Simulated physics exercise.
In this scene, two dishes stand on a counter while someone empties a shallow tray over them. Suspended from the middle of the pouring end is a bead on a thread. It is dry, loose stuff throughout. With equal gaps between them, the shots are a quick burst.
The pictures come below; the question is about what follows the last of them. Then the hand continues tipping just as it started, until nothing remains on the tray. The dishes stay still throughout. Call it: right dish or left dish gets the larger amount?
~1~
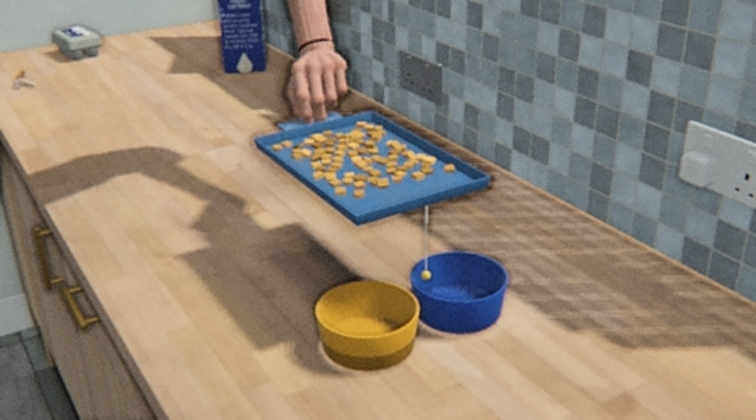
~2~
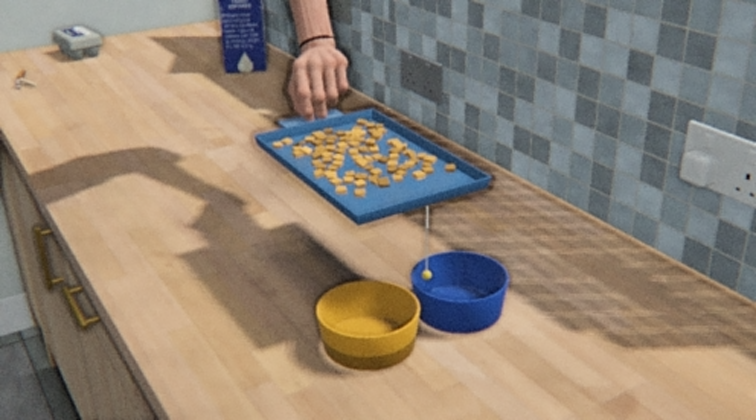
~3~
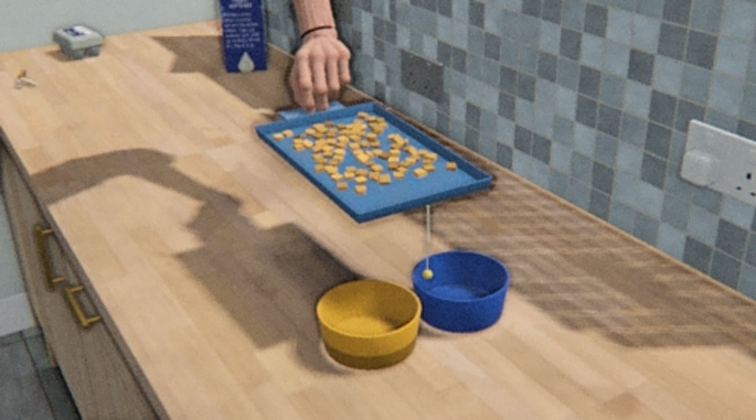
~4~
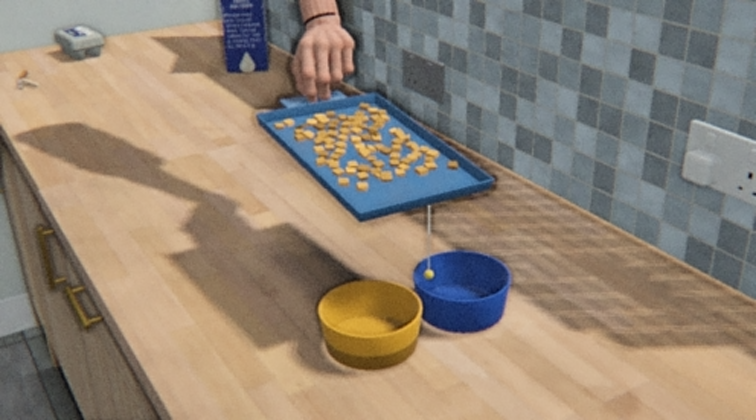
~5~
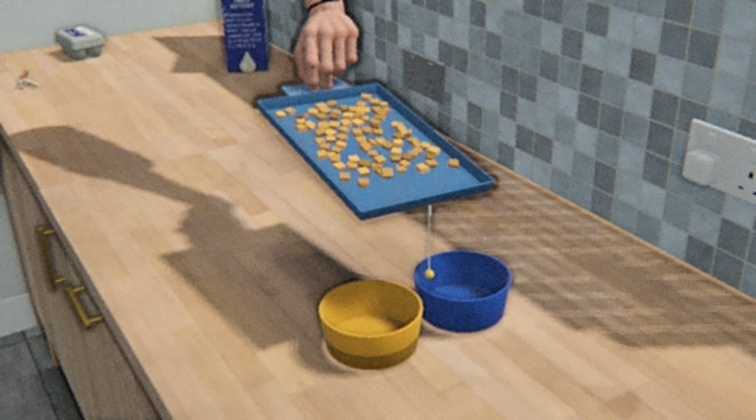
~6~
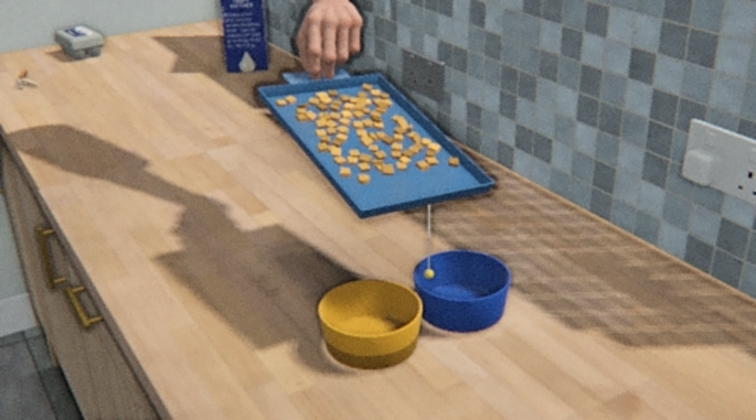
Right dish.
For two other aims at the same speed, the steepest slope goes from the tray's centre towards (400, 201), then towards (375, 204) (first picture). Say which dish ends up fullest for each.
For the first heading it's the dish at left, and for the second it's the dish at left.
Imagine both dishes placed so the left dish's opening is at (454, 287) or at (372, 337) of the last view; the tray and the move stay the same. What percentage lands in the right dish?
20 %, 50 %.
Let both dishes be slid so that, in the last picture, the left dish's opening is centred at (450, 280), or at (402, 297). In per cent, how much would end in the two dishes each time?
The first comes to 80 percent and the second to 80 percent.
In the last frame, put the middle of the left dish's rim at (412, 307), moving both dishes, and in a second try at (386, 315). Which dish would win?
With the dishes at the first place it's the right-side dish, and at the second it's the right-side dish.
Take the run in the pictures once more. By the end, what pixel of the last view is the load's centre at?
Once nothing moves, the middle sits near (478, 309).
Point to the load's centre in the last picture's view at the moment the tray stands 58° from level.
Check around (451, 172) in the last picture.
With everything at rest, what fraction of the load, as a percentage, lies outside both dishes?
20 per cent.
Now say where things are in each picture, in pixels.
In the first picture, corners of the pouring end near (357, 214) and (487, 176), level; middle of the load near (353, 154), cereal squares; left dish near (395, 348); right dish near (488, 312); bead on its thread near (426, 276).
In the second picture, corners of the pouring end near (358, 213) and (488, 177), level; middle of the load near (353, 152).
In the third picture, corners of the pouring end near (359, 212) and (489, 177), tipped barely, lowest at the right corner; middle of the load near (354, 147).
In the fourth picture, corners of the pouring end near (361, 211) and (491, 179), tipped a little, lowest at the right corner; middle of the load near (356, 140).
In the fifth picture, corners of the pouring end near (362, 210) and (491, 180), tipped a little, lowest at the right corner; middle of the load near (357, 133).
In the sixth picture, corners of the pouring end near (363, 208) and (491, 182), tipped a little, lowest at the right corner; middle of the load near (358, 125); left dish near (398, 347); right dish near (491, 311).
Shortly afterwards, tray tipped steeply; all but a few on the tray; a little in the air.
Next, tray tipped right over; the bulk on the tray; a little in the right dish; only a few outside both.
Some moments later, tray tipped past a quarter turn; the bulk in the right dish; near a quarter outside both.
In the end, tray tipped past a quarter turn; none at all in the left dish; the bulk in the right dish; near a quarter outside both.
